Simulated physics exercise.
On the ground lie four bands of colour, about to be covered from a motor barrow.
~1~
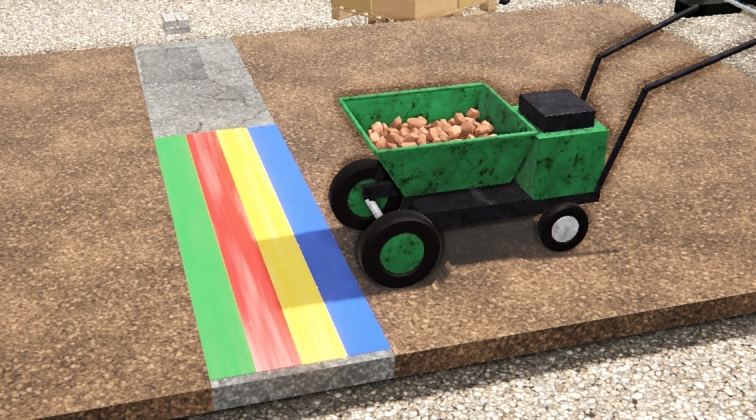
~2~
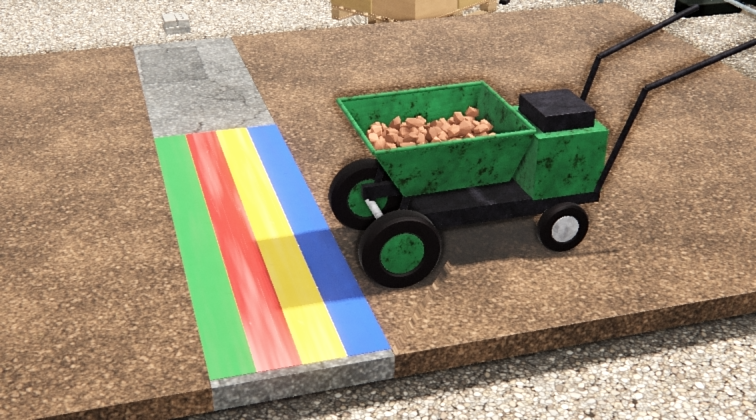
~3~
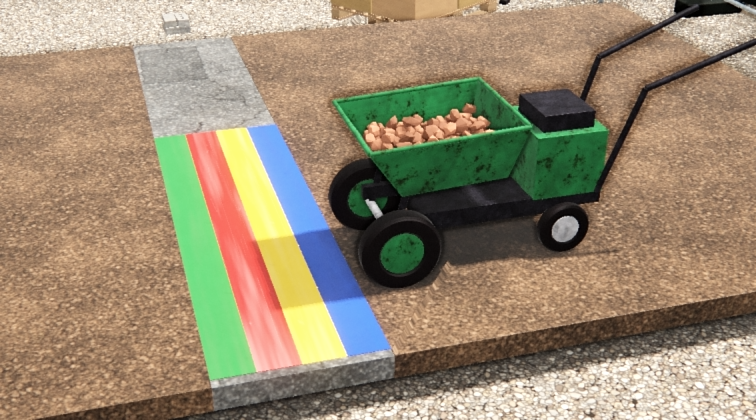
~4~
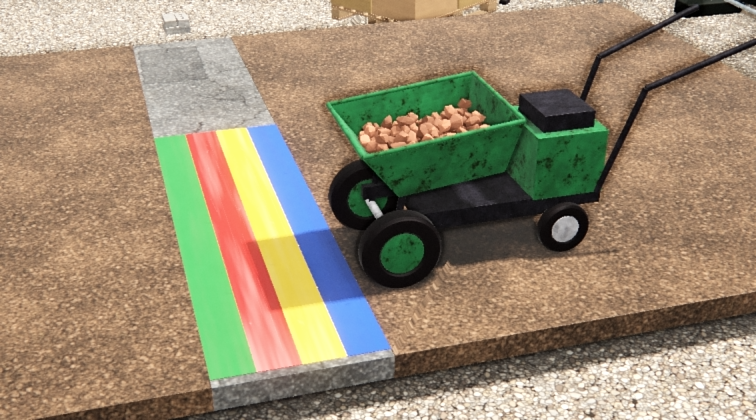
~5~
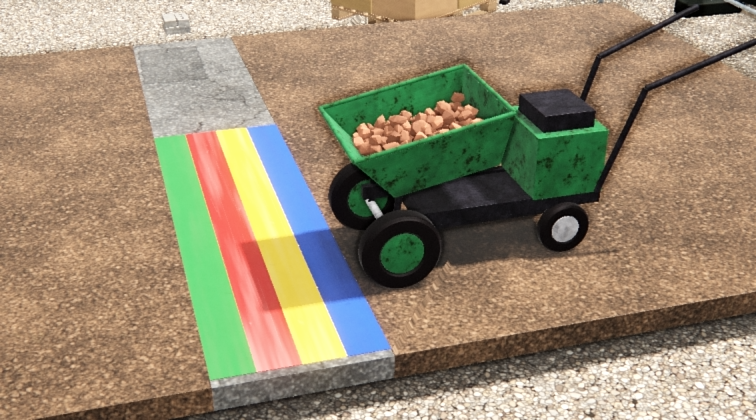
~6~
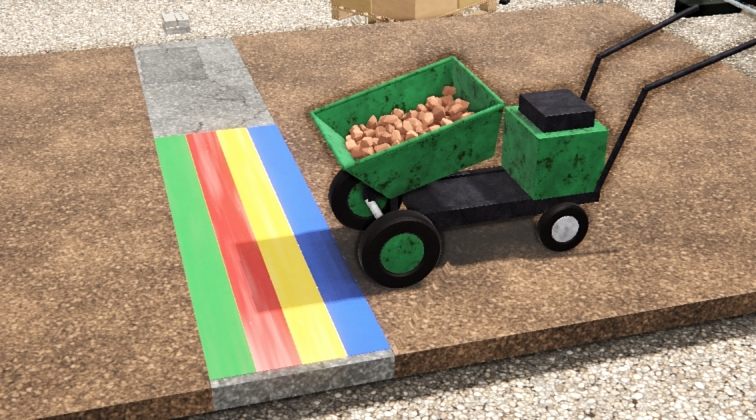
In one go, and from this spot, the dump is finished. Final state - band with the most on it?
Red band.
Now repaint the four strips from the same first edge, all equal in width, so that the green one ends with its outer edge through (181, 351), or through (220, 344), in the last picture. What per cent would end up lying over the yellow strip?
Shares in turn: 30 %; 10 %.
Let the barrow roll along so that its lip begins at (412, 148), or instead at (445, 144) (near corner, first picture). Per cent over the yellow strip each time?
About 40 per cent first, about 40 per cent second.
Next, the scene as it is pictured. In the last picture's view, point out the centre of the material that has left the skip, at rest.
I'd put the middle somewhere around (235, 270).
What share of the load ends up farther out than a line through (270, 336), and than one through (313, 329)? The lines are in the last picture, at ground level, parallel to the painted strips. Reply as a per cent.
I'd put it near 60 in a hundred, then near 90 in a hundred.
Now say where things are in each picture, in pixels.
The first frame shows lip of the skip at (376, 153), level; top of the load at (433, 137), lumps of rubble; blue strip at (353, 318); yellow strip at (311, 325); red strip at (268, 332); green strip at (224, 339).
The second frame shows lip of the skip at (375, 153), level; top of the load at (432, 136).
The third frame shows lip of the skip at (370, 155), tipped barely; top of the load at (441, 136).
The fourth frame shows lip of the skip at (363, 158), tipped a little; top of the load at (445, 126).
The fifth frame shows lip of the skip at (355, 162), tipped a little; top of the load at (455, 126).
The sixth frame shows lip of the skip at (345, 168), tipped clearly; top of the load at (446, 121); blue strip at (353, 318); yellow strip at (311, 325); red strip at (268, 332); green strip at (224, 339).
Soon, skip tipped steeply; all in the skip.
A while on, skip tipped steeply; nearly all in the skip; a stray few over the yellow strip; a stray few over the red strip.
Towards the end, skip tipped right over; about a third in the skip; a stray few over the yellow strip; about a third over the red strip; about a quarter over the green strip; a small part off the paint.
Finally, skip tipped right over; a stray few in the skip; none over the blue strip; about a quarter over the yellow strip; about a third over the red strip; about a quarter over the green strip; a small part off the paint.
